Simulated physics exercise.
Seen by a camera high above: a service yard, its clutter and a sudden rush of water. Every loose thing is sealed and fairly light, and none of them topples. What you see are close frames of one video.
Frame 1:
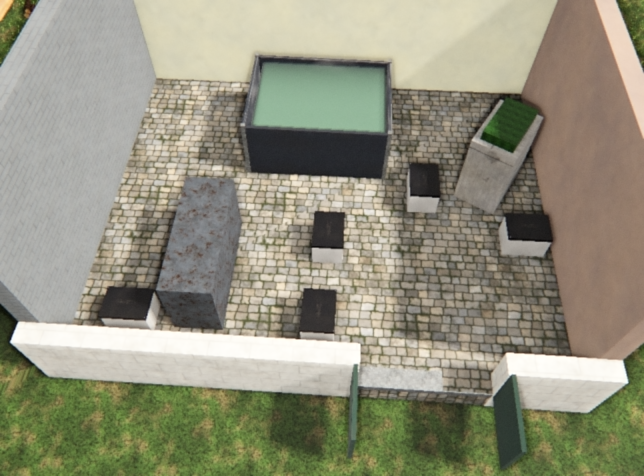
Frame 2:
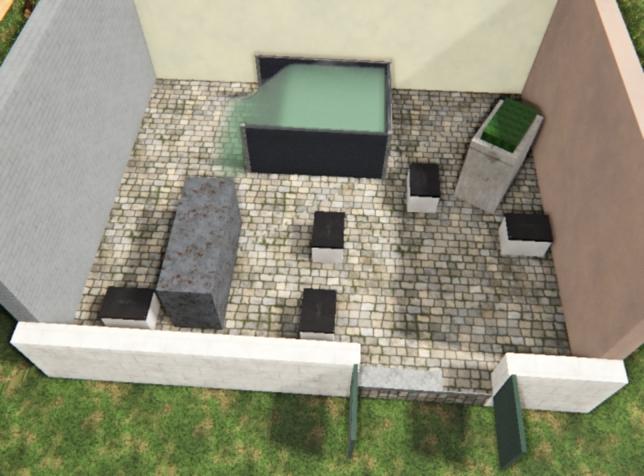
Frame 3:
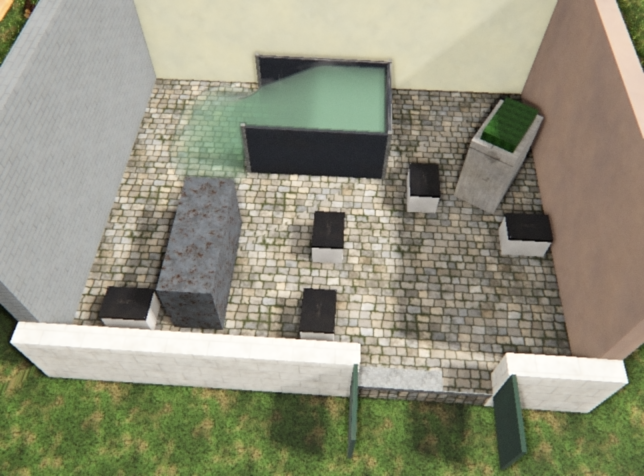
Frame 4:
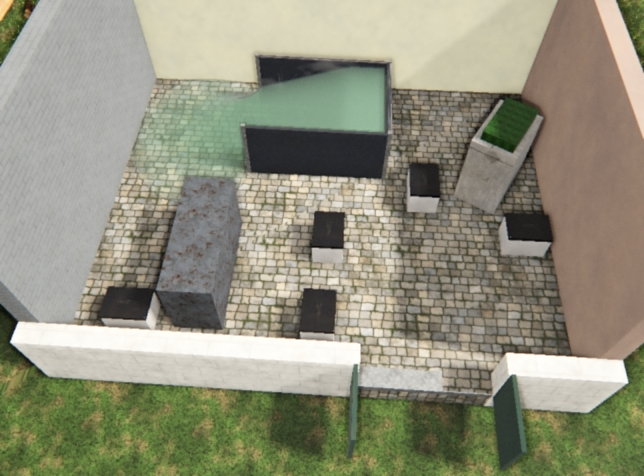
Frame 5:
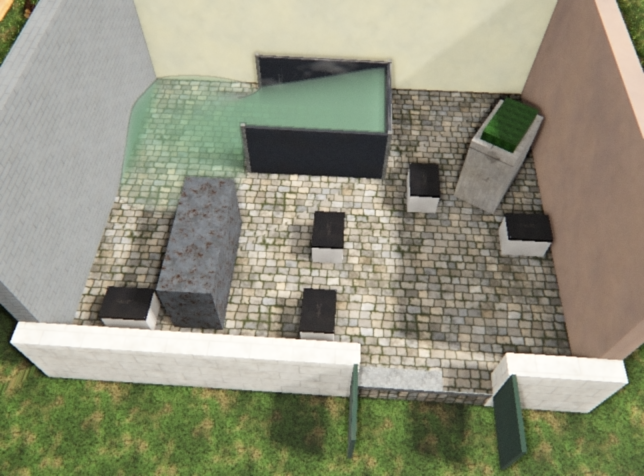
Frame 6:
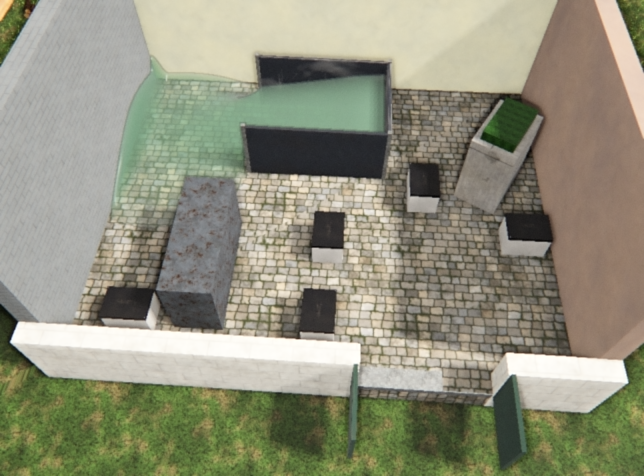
A cobbled service yard, walled in grey, cream and brown with a low white wall in front, is seen from high above by a still camera. A dark tank of green water stands at the back, a long grey block at left, a planter at right, and five dark-topped white chests around. Water pours from the tank's open left side, spreads leftward across the cobbles and laps up the grey wall, while the chests stay still.
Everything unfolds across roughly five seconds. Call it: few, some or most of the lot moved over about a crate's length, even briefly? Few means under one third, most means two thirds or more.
Few.
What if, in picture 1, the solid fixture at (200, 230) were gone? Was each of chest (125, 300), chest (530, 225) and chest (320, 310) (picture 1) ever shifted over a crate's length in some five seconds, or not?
The first traveled far, the second remained nearby, and the third traveled far.
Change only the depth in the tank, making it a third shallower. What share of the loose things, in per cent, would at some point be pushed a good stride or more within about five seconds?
Share moved that far: Approx. 0 %.
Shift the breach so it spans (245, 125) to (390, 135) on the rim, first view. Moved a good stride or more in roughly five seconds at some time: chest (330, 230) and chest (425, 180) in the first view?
The first one went the full length, while the second didn't get there.
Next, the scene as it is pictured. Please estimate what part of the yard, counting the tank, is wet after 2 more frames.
30 per cent, roughly.
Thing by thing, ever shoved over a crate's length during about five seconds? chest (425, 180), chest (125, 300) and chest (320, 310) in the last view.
As listed: Falls short, falls short and travels that far.
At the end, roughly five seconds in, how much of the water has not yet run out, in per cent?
I make it 98 percent.
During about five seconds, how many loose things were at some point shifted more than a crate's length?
1.
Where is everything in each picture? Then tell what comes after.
In the first picture, a chest at (319, 310) rests on the ground; a chest at (329, 229) rests on the ground; 0 of 5 have shifted.
In the second picture, a chest at (319, 310), on the bottom; a chest at (329, 229) rests on the ground; 0 of 5 have shifted.
In the third picture, a chest at (319, 310) rests on the ground; a chest at (329, 229), on the bottom; 0 of 5 have shifted.
In the fourth picture, a chest at (319, 310), on the bottom; a chest at (329, 229), on the bottom; 0 of 5 have shifted.
In the fifth picture, a chest at (319, 310), on the bottom; a chest at (329, 229), on the bottom; 0 of 5 have shifted.
In the sixth picture, a chest at (319, 310) rests on the ground; a chest at (329, 229), on the bottom; 0 of 5 have shifted.
A moment on, 0 of 5 are well off their spots; 0 afloat.
Next, 0 of 5 are well off their spots; 1 afloat.
Later, 0 of 5 are well off their spots; 1 afloat.
In the end, 1 of 5 are well off their spots, and 1 have been at some point; 1 afloat.
